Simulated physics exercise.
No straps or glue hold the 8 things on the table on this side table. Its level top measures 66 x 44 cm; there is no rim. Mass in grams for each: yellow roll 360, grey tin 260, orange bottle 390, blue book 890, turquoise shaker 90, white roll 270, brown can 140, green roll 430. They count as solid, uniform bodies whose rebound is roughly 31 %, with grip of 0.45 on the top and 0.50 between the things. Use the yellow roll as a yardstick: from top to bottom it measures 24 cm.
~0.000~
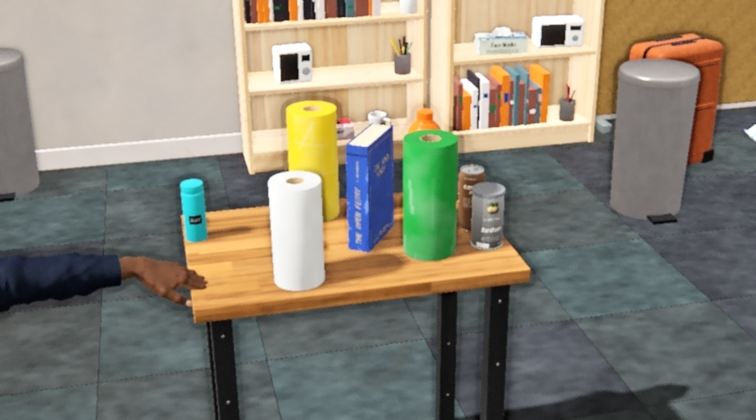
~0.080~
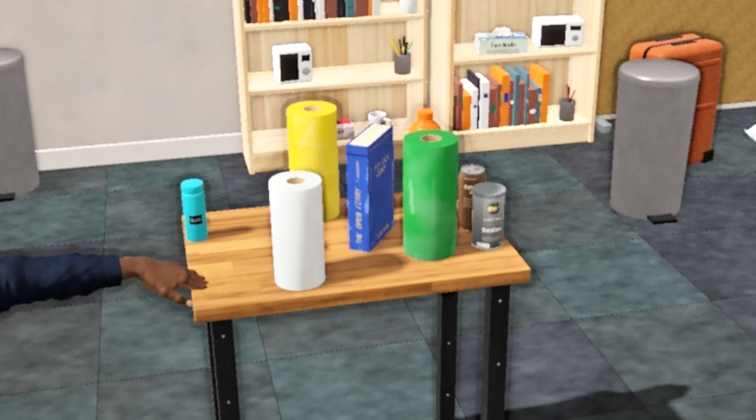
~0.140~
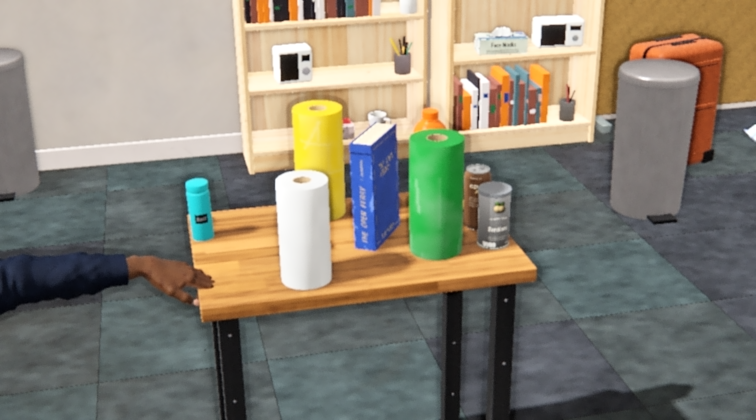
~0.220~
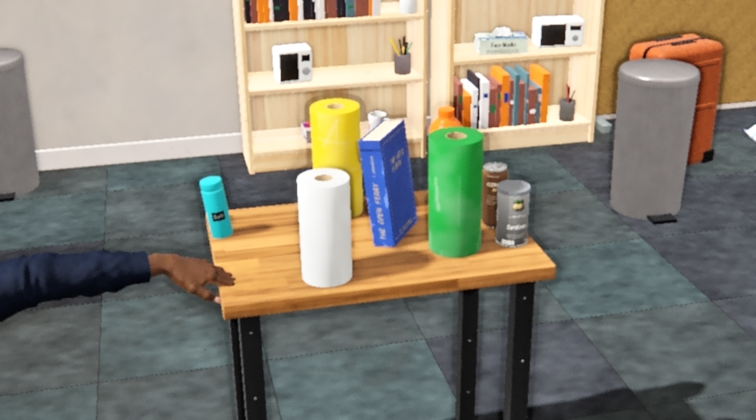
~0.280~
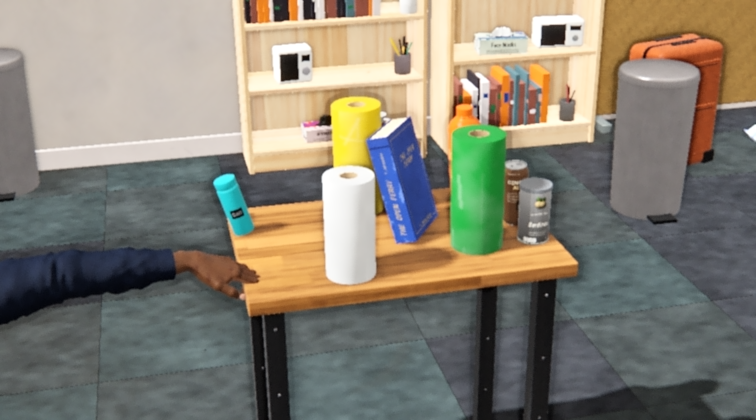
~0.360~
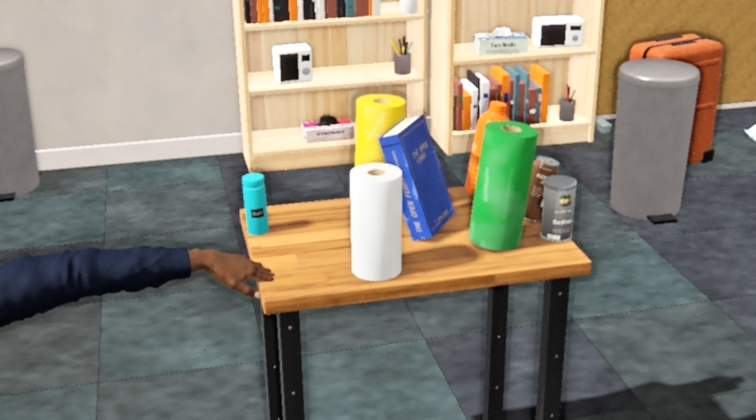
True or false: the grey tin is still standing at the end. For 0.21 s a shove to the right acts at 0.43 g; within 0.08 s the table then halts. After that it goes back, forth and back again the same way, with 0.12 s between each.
False.
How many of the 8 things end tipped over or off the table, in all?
8.
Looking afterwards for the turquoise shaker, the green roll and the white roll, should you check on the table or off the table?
Final state - the turquoise shaker stays within bounds; the green roll ends out of bounds; the white roll ends out of bounds.
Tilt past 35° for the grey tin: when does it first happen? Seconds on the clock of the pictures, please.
At about 0.5 s.
After 0.66 s, table along by 6 cm; grey tin, orange bottle, brown can and green roll now off the table; turquoise shaker on its side; yellow roll 23° off upright.
After 1.06 s, table along by 6 cm; blue book on its side; turquoise shaker on its side; yellow roll 33° off upright.
After 1.66 s, yellow roll on its side; blue book on its side; turquoise shaker on its side.
In the end (4.7 s), off the table and tipped over, grey tin, orange bottle, white roll, brown can and green roll; toppled on the table, yellow roll, blue book and turquoise shaker.
